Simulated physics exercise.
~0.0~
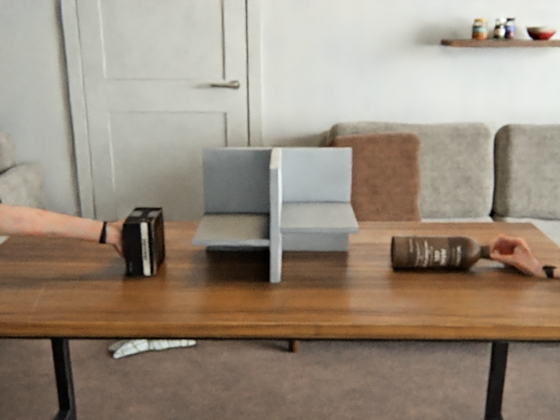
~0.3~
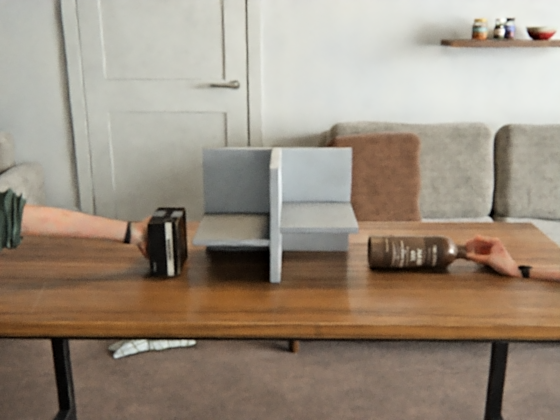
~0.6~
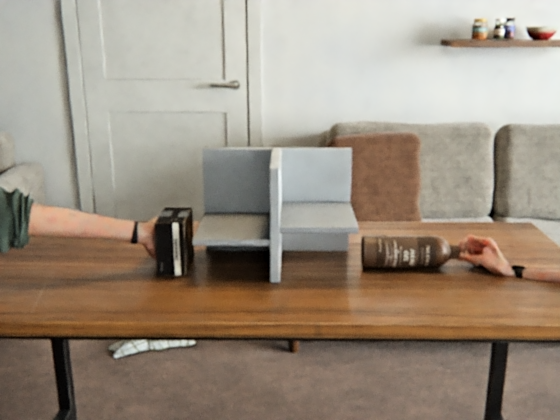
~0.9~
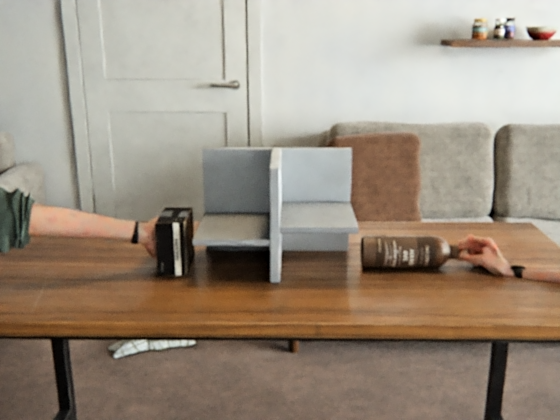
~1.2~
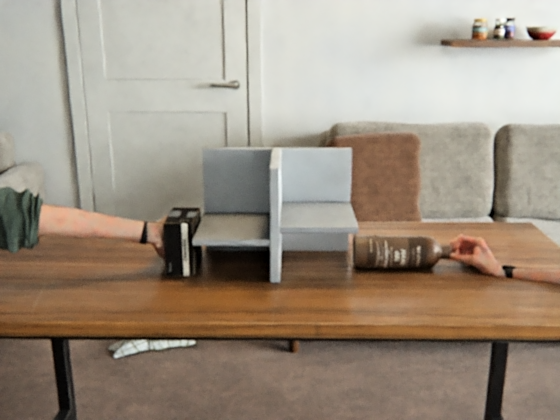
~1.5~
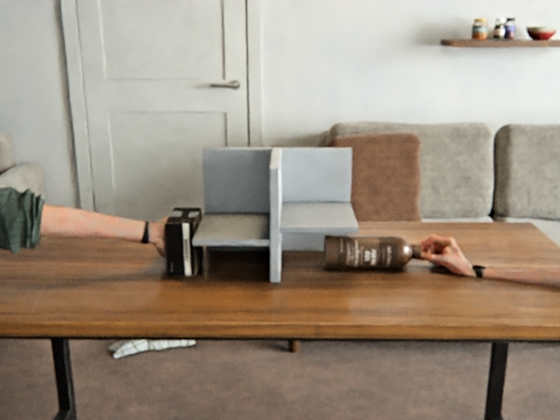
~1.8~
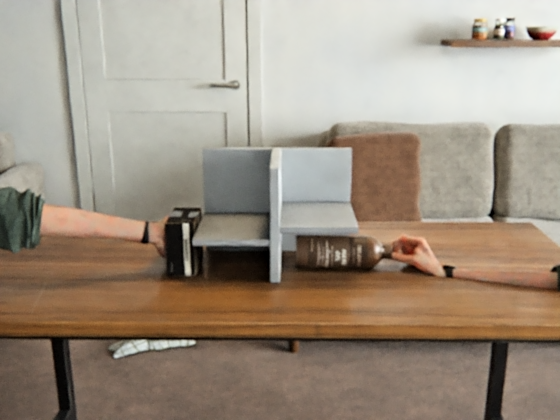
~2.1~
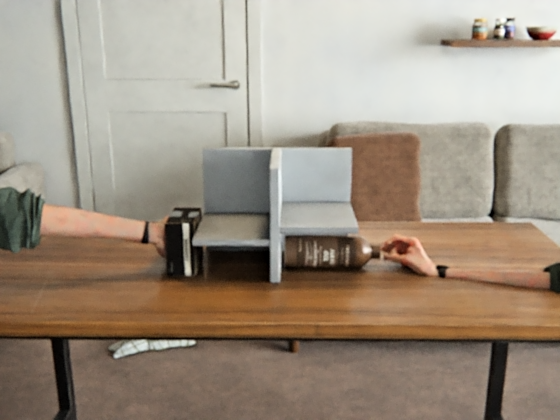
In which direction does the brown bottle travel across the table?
The brown bottle moves to the left, pushed by a hand until it is under the grey shelf.
